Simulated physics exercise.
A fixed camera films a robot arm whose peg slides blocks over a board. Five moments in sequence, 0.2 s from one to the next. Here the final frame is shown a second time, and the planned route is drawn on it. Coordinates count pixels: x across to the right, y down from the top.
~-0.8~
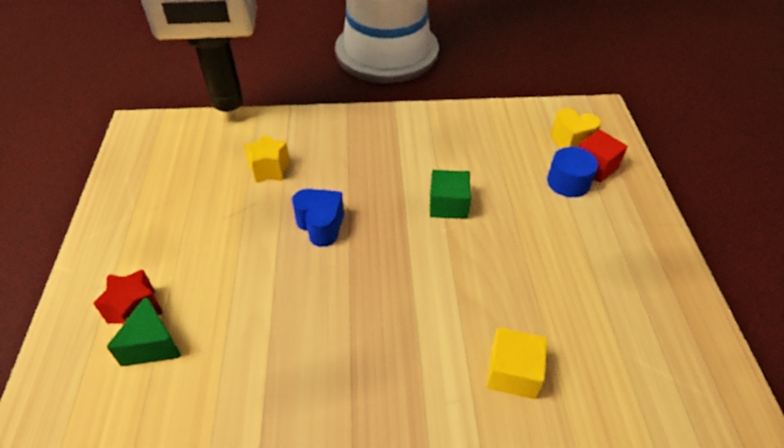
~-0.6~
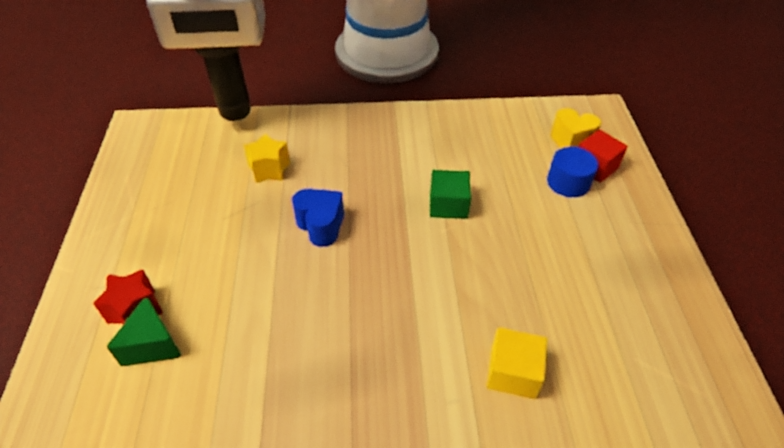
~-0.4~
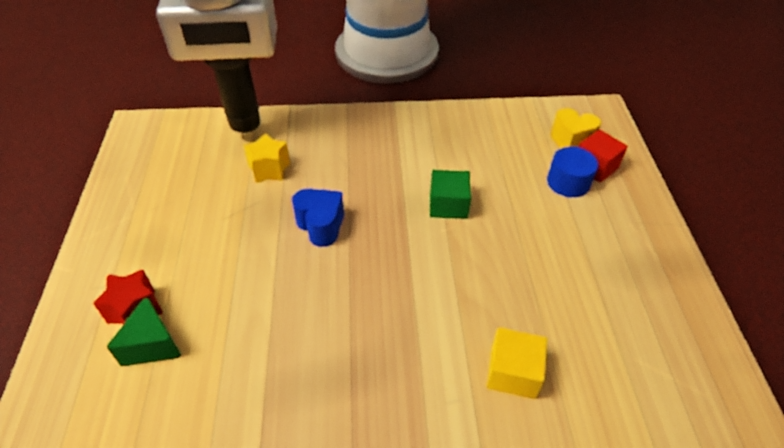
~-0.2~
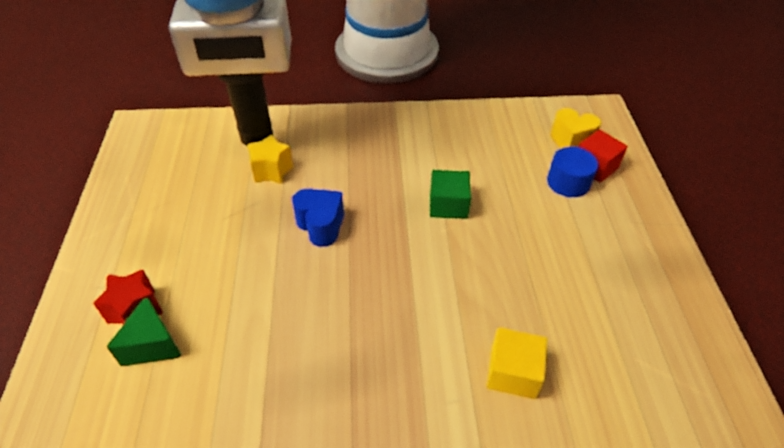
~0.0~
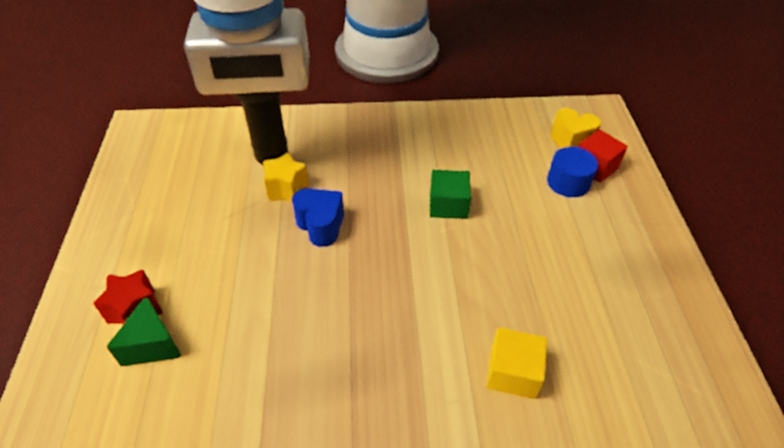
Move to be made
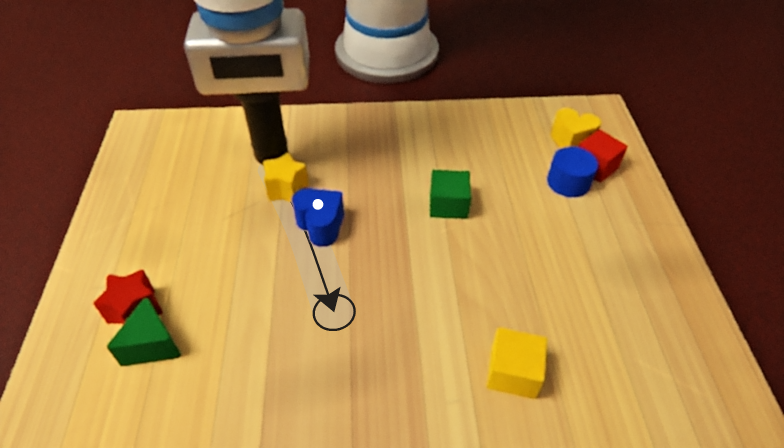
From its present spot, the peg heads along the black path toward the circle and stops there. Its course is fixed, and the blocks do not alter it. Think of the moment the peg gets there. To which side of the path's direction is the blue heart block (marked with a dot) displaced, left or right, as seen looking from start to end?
Goes left.
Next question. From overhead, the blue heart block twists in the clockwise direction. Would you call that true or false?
Answer: False.
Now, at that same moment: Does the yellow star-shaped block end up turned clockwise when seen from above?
Final answer: Yes.
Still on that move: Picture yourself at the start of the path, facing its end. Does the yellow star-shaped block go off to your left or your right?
Seen from start to end, it moves right.
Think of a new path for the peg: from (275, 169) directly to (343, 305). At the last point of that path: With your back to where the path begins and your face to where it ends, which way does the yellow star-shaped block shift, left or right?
It's going to go right.
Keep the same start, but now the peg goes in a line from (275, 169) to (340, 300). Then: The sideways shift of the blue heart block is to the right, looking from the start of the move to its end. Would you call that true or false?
That claim is false.
Path on the board, from (275, 169) via (306, 232), ending at (334, 312); the dot is on the blue heart block.
On the path given first. One third of the way, peg (293, 197); yellow star-shaped block (295, 214), turned 15° clockwise; blue heart block (335, 227), turned 60° anticlockwise.
Two thirds of the way, peg (313, 245); yellow star-shaped block (305, 267), turned 35° clockwise; blue heart block (353, 245), turned 95° anticlockwise.
At the end, peg (333, 300); yellow star-shaped block (301, 318), turned 70° clockwise; blue heart block (363, 250), turned 110° anticlockwise.
